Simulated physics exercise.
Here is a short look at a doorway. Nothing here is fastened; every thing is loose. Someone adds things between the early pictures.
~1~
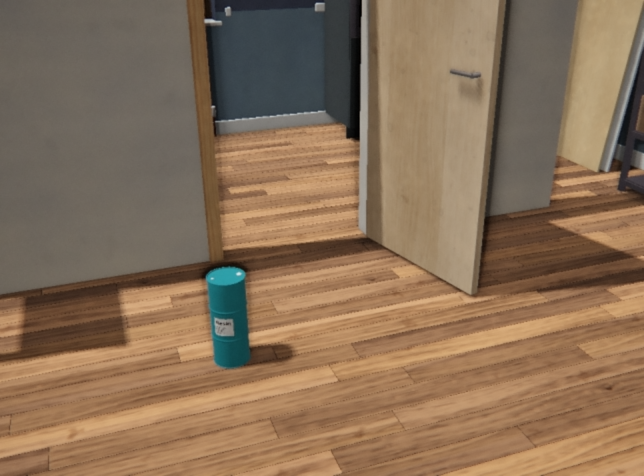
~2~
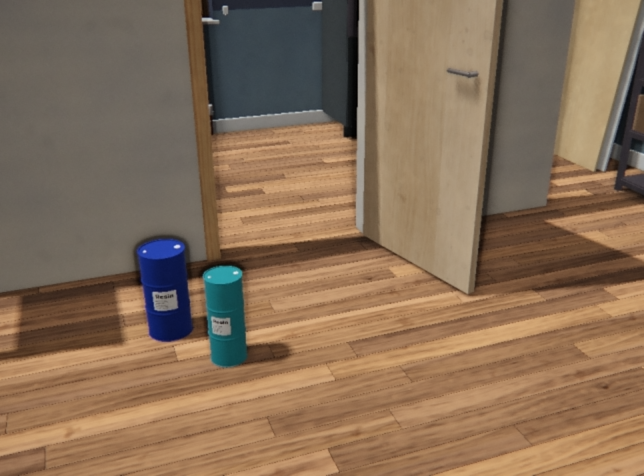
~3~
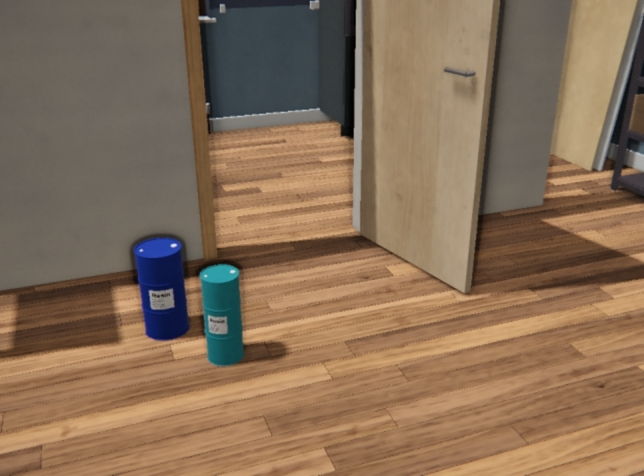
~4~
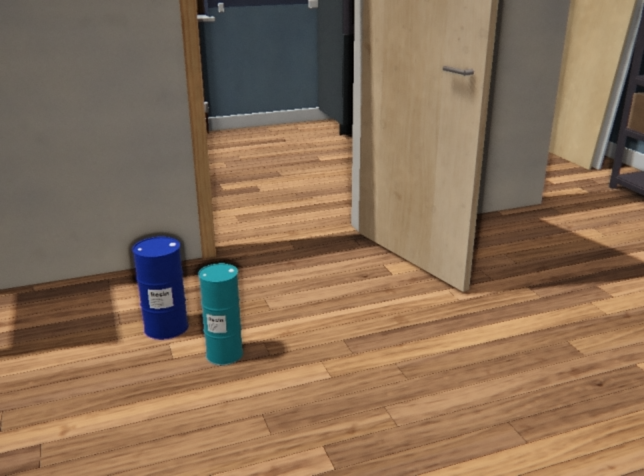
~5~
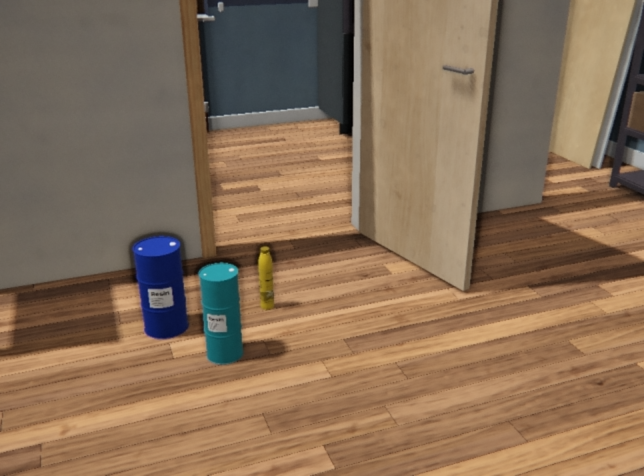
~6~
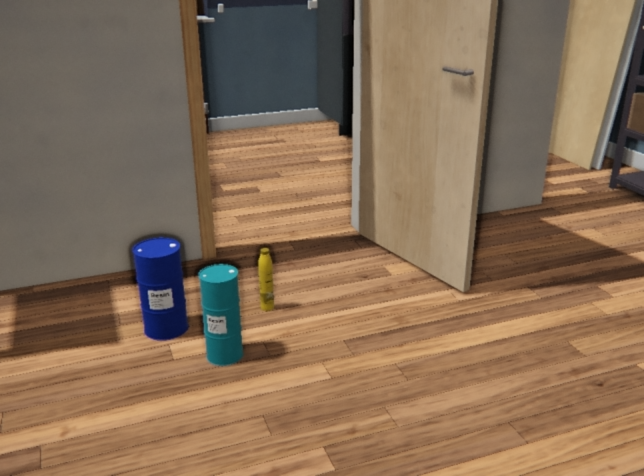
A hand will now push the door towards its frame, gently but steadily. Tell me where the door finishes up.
Turns out the door touches the frame just fine.
Then, 0.80 s after the last picture, door at 71°.
Then, 1.30 s after the last picture, door at 32°.
At rest, door at 0°; all 3 in place. Seen from the same camera at the end, yellow bottle near (266, 279).
